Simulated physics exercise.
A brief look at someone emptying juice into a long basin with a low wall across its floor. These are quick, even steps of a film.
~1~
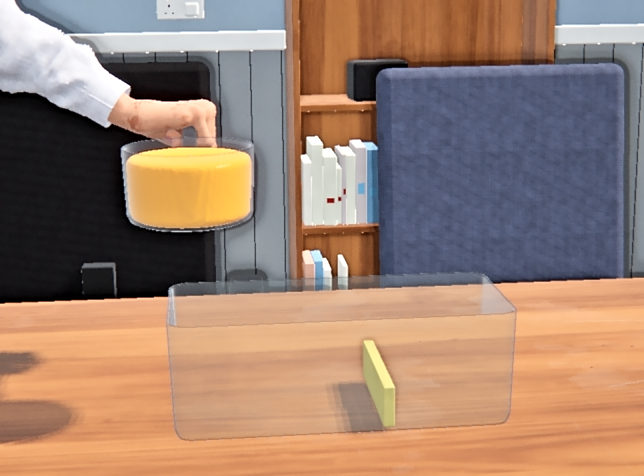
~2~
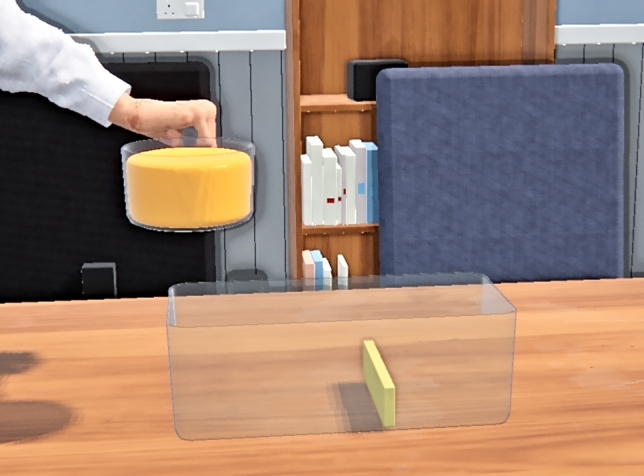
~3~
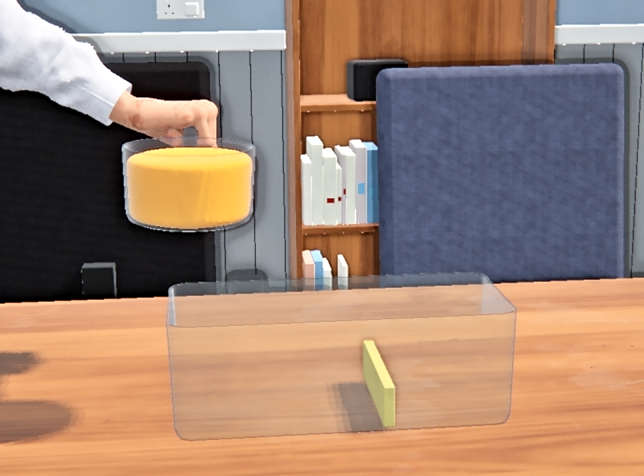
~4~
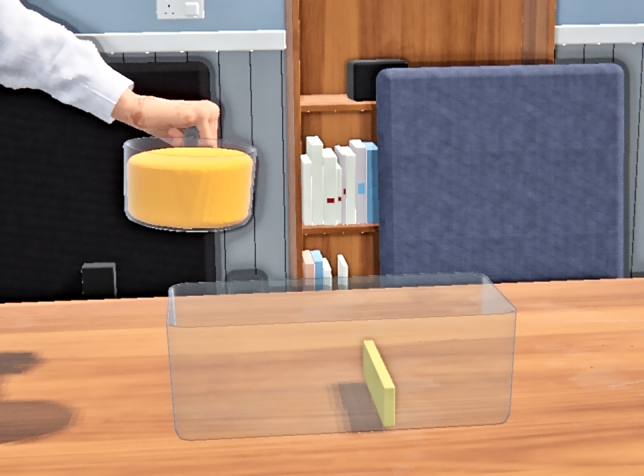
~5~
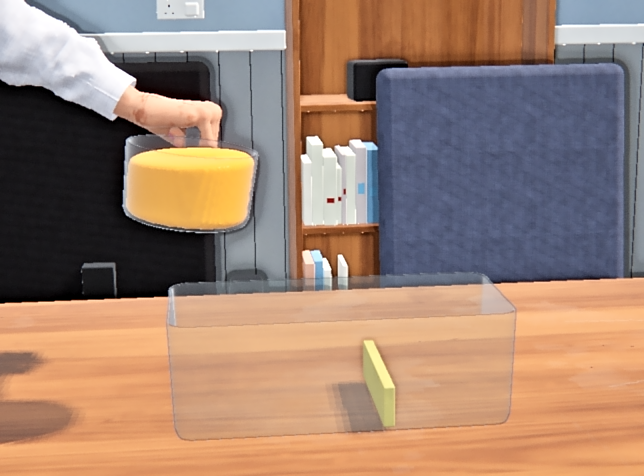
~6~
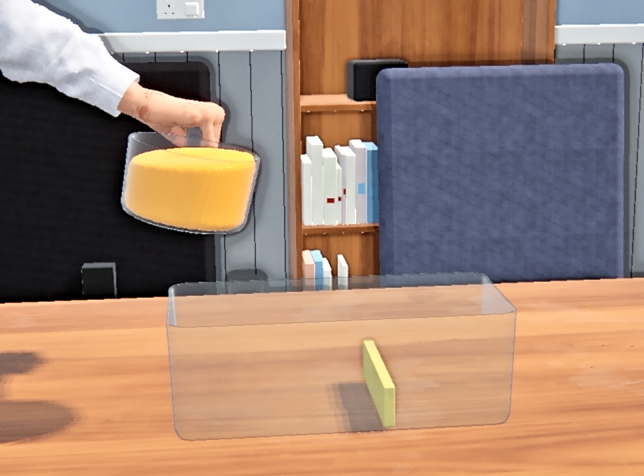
A hand holds a clear bowl of yellow-orange juice and slowly tilts it slightly rightward.
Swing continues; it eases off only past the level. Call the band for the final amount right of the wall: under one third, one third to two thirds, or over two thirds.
Band: Under one third.
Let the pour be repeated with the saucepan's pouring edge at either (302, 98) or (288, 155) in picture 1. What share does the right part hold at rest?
60 % and 20 %.
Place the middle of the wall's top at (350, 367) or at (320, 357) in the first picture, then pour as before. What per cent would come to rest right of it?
First try around 15 percent; second try around 55 percent.
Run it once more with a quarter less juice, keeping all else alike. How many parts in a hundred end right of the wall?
Close to 5 per cent, more or less.
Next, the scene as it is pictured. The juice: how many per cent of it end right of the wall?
I'd put it near 5 per cent.
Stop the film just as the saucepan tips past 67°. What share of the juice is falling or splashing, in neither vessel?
Around 30 %.
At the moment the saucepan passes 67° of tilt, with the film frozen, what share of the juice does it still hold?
55 per cent, roughly.
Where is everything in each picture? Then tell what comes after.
In the first picture, it leans 0°; its right rim is at (252, 147); the juice meets the walls at (126, 160) and (250, 156); the long basin's rim runs from (169, 307) to (499, 293); the wall's top is at (378, 364).
In the second picture, it leans 0°; its right rim is at (253, 147); the juice meets the walls at (126, 159) and (250, 156).
In the third picture, it leans 2°; its right rim is at (254, 149); the juice meets the walls at (127, 159) and (251, 157).
In the fourth picture, it leans 4°; its right rim is at (255, 152); the juice meets the walls at (127, 159) and (252, 157).
In the fifth picture, it leans 8°; its right rim is at (256, 155); the juice meets the walls at (129, 159) and (254, 157).
In the sixth picture, it leans 12°; its right rim is at (258, 160); the juice meets the walls at (131, 159) and (255, 157).
A moment on, the saucepan is tipped part way and 53 per cent is still to pour, 19 is left of the wall and 0 right of it.
Next, the saucepan is tipped right over and 7 per cent is still to pour, 83 is left of the wall and 3 right of it.
Then the saucepan is tipped right over and 0 per cent is still to pour, 95 is left of the wall and 4 right of it.
Later the saucepan is tipped right over and 0 per cent is still to pour, 95 is left of the wall and 4 right of it.
Finally, 95 per cent lies left of the wall, 4 right of it and 0 outside.
